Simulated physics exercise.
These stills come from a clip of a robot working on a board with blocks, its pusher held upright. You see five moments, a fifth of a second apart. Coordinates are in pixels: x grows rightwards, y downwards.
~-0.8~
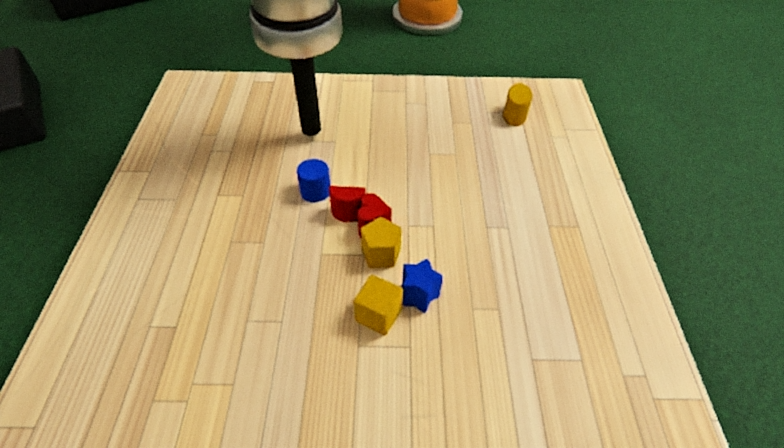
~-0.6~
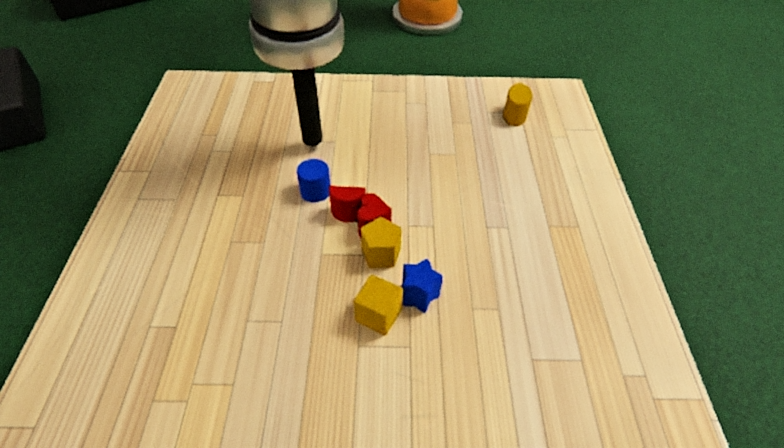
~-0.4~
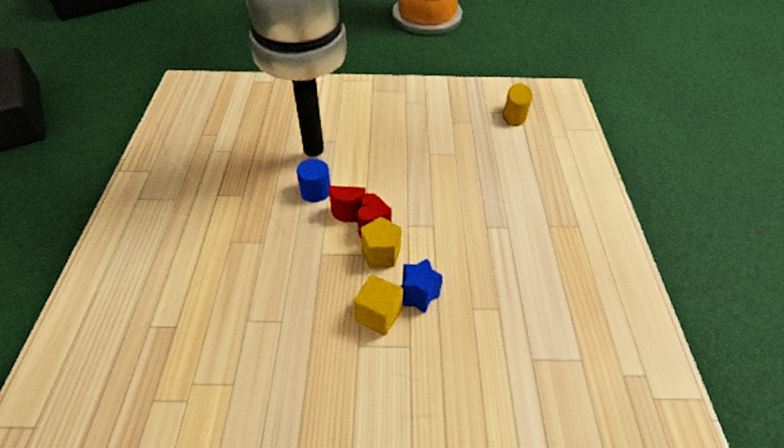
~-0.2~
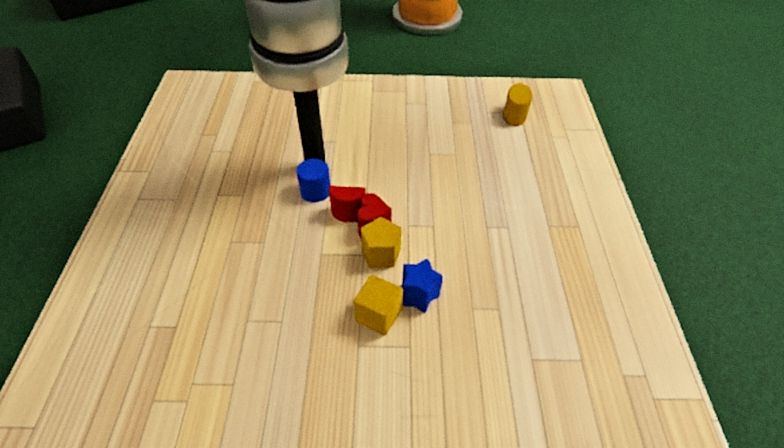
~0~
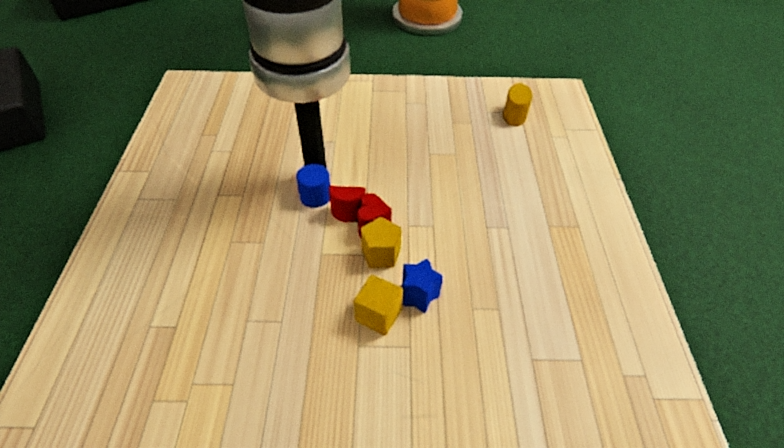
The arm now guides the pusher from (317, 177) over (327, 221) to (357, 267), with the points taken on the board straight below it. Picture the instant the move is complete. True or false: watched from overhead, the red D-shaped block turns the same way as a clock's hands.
That statement is not accurate.
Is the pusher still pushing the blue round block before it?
Going by the path, no.
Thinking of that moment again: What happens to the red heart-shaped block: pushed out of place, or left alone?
By then it is displaced.
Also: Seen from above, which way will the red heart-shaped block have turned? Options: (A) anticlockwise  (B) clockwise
The answer is B.
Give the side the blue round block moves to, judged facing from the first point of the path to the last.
The blue round block is shifted sideways to the right, facing along the path from start to end.
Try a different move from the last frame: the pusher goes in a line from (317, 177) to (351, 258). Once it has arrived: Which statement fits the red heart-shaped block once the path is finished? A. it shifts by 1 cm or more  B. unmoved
I'll go with A - it shifts by 1 cm or more.
On the path given first. One third of the way, pusher at (320, 201); blue round block at (309, 206).
Two thirds of the way, pusher at (336, 231); blue round block at (307, 226); red D-shaped block at (358, 198), turned 85° anticlockwise; red heart-shaped block at (384, 205), turned 30° clockwise.
At the end, pusher at (356, 261); blue round block at (307, 226); red D-shaped block at (358, 198), turned 85° anticlockwise; red heart-shaped block at (384, 205), turned 30° clockwise; yellow pentagon unmoved.
